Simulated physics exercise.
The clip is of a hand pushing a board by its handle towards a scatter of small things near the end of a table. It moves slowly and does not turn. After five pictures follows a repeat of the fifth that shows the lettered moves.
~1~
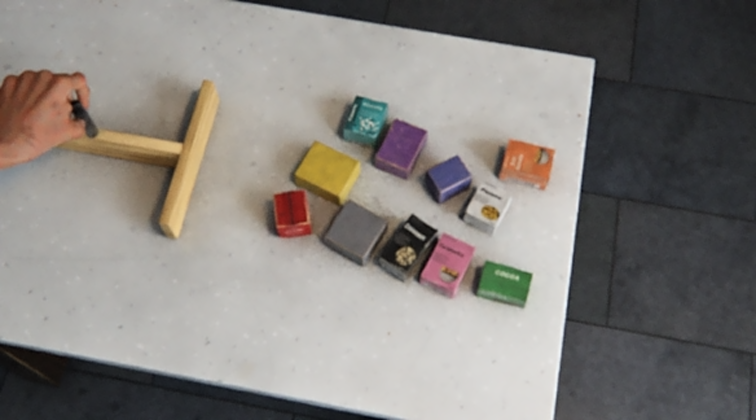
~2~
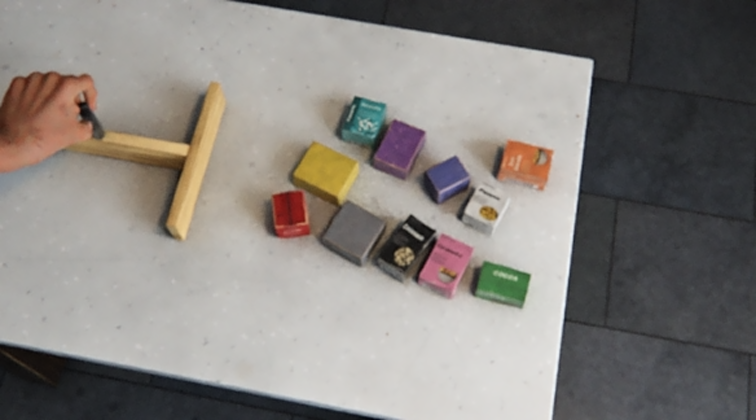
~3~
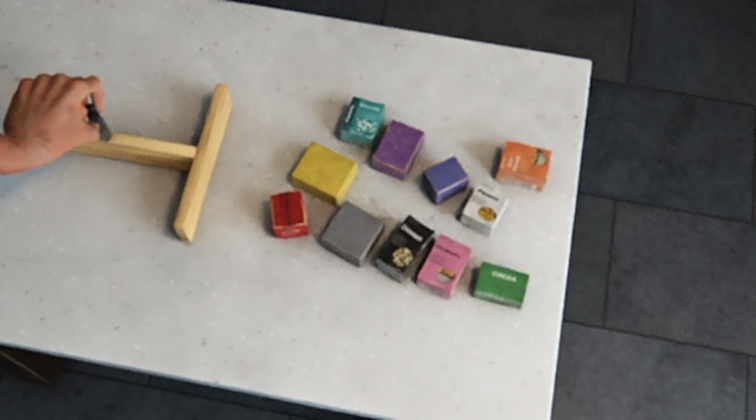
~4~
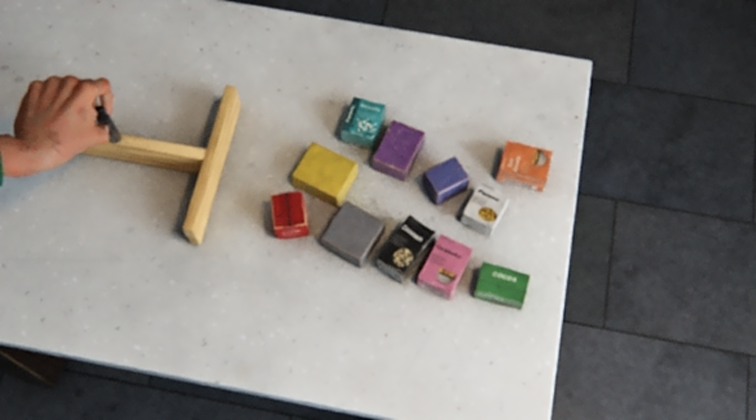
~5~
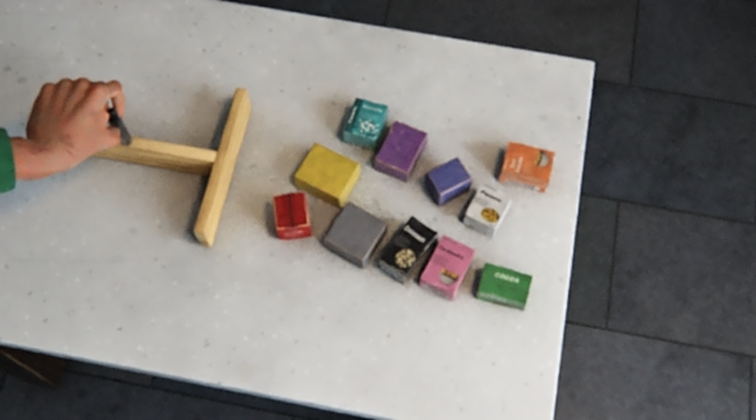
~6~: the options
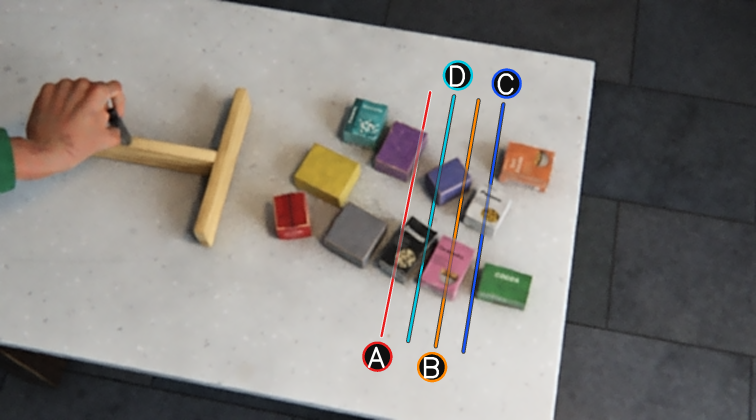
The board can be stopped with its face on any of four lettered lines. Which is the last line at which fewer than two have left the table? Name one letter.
At D, and not beyond.
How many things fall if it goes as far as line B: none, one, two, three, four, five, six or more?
By then, two.
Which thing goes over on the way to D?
The green packet goes over.
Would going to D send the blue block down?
By then, no.
On the marked copy, A at (407, 207); B at (458, 216); C at (485, 221); D at (432, 211).
Taking D. A third of the way, board (296, 171); red box (311, 221); yellow block (335, 175).
Two thirds of the way, board (371, 184); green packet (540, 292); pink packet (497, 277).
When it is over, board (429, 194); green packet over the edge; pink packet (556, 288); one fallen.
As for the rest, A is within the limit but short; B drops two; C drops five.
